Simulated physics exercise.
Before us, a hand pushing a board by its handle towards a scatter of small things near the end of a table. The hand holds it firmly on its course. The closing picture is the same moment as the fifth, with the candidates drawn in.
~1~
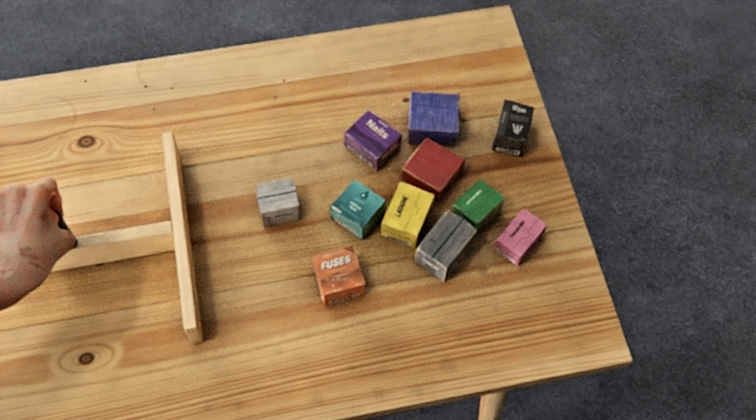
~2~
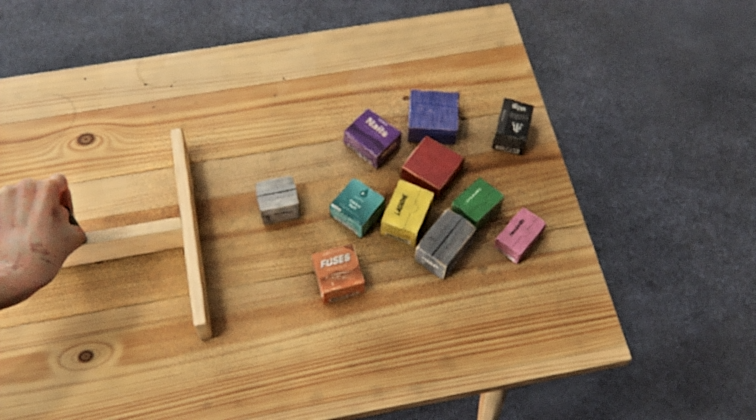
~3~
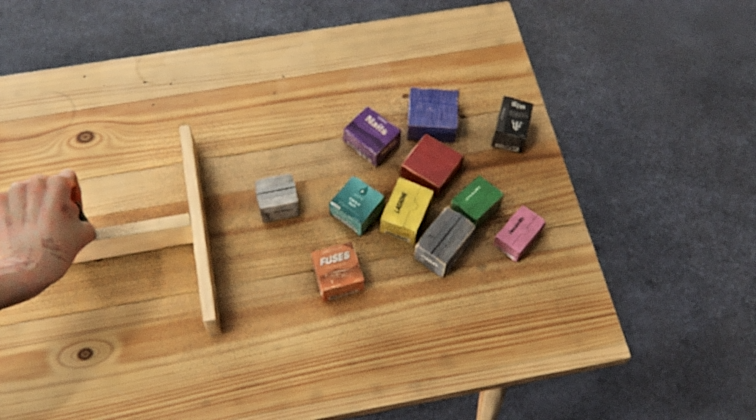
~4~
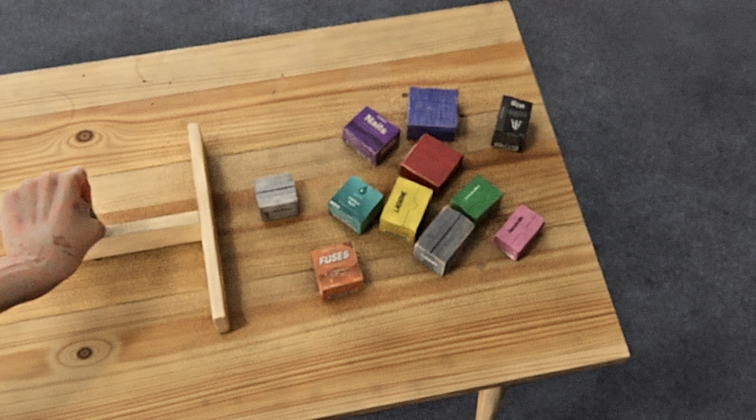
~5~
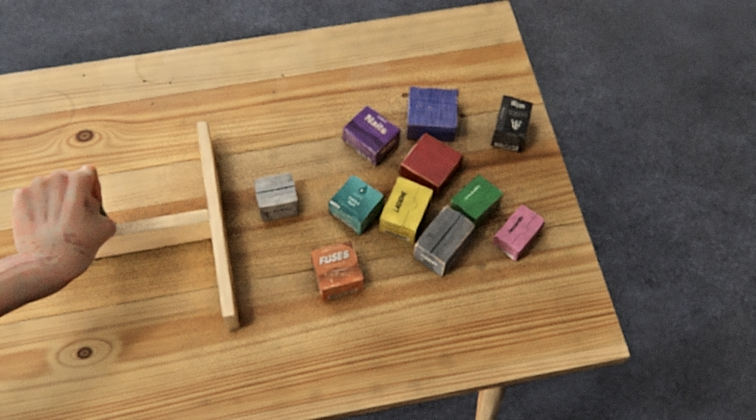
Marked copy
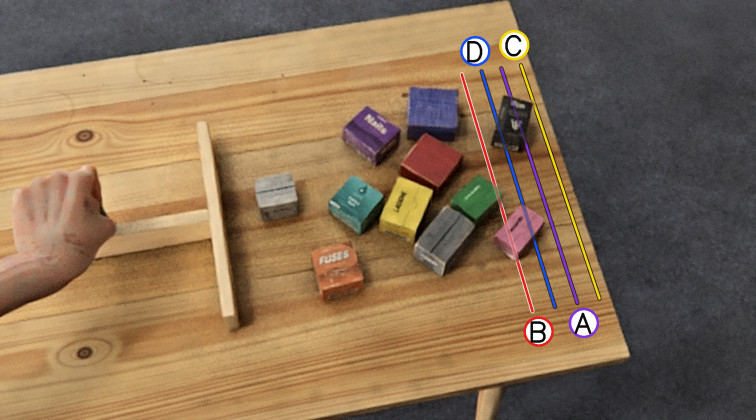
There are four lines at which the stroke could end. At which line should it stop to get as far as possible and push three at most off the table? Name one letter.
B.
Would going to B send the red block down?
No.
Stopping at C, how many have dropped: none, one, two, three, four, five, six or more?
Six or more.
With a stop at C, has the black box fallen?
Yes.
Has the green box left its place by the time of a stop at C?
By then, yes.
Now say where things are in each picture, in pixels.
Board (178, 225); white box (278, 202); purple box (373, 140), in the first picture.
Board (187, 221); grey box (446, 244), in the second picture.
Board (197, 217); pink packet (519, 234), in the third picture.
Board (205, 215); blue block (432, 114), in the fourth picture.
Board (215, 213); green box (476, 203); red block (431, 165); orange box (337, 270), in the fifth picture.
On the copy, A at (537, 178); B at (495, 185); C at (558, 174); D at (516, 181).
On B. First, board (318, 196); orange box (359, 267); yellow packet (421, 214).
Then, board (419, 179); pink packet (556, 232); black box (517, 122).
Finally, board (495, 166); black box over the edge; green box over the edge; three fallen.
By contrast, A drops seven; C drops eleven; D drops seven.
